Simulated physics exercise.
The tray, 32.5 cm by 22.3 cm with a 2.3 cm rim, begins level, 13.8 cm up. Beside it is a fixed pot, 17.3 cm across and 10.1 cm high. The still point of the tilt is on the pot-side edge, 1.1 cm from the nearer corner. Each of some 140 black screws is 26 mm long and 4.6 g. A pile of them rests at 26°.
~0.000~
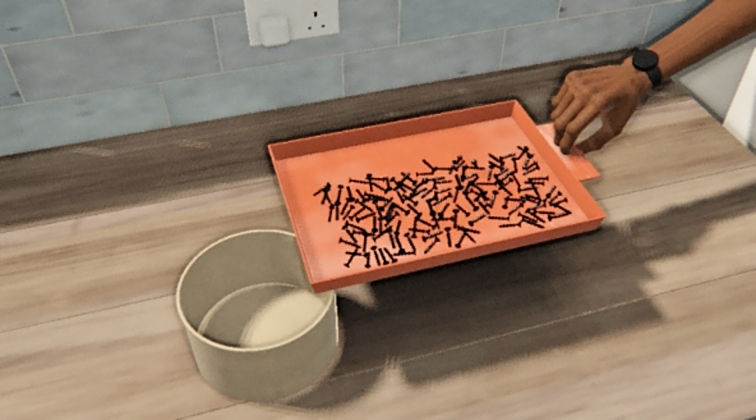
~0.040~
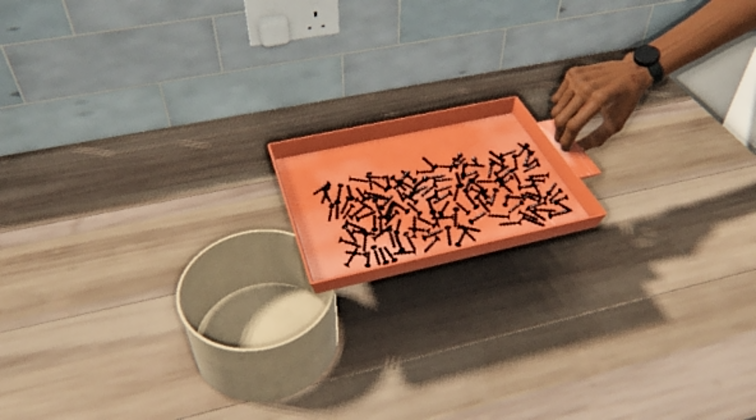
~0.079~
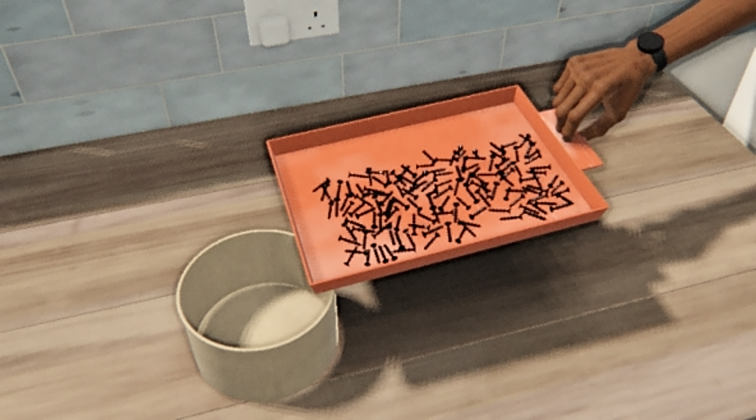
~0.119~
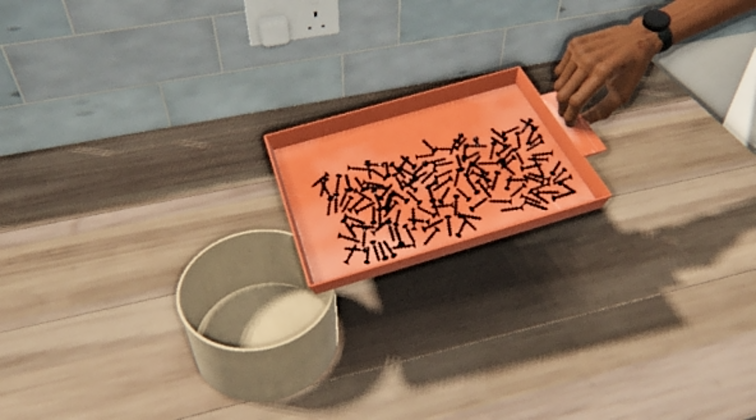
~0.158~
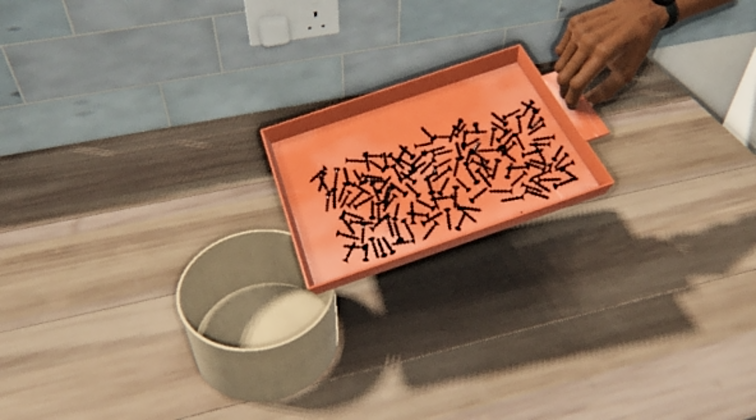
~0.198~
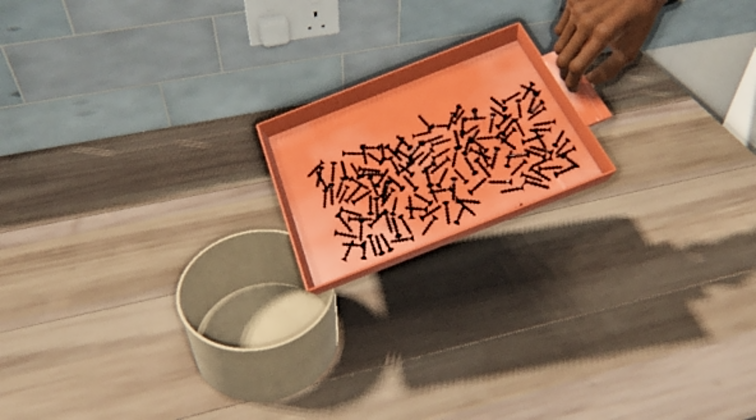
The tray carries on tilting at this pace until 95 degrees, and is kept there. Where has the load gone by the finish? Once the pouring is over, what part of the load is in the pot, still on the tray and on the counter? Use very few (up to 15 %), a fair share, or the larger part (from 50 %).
Pot: A fair share, left on the tray: Very few, counter: The larger part.
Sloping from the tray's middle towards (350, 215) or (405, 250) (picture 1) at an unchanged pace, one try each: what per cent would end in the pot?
About 90 per cent on the first try and 5 per cent on the second.
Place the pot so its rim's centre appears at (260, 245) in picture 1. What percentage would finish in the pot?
Estimate: ~ 0 %.
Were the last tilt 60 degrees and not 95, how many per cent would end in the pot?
In that case, near 25 percent.
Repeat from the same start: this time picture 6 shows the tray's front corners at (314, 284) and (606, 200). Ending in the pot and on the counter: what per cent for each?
The pot gets 0 and the counter 100.
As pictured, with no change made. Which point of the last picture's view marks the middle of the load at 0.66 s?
Somewhere about (303, 295) in the last view.
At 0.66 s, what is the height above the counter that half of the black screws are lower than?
Median height: Approx. 16 cm.
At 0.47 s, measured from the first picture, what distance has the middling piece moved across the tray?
Around 6 centimetres.
Then, at 0.47 s, tilt 56 degrees; the tray holds 100 %, the pot 0 %.
After 0.66 s, tilt 83 degrees; the tray holds 85 %, the pot 0 %.
Then, at 0.96 s, tilt 95 degrees; the tray holds 0 %, the pot 35 %.
In the end, at 2.1 s, pot 35 %, tray 0 %, counter 65 %.
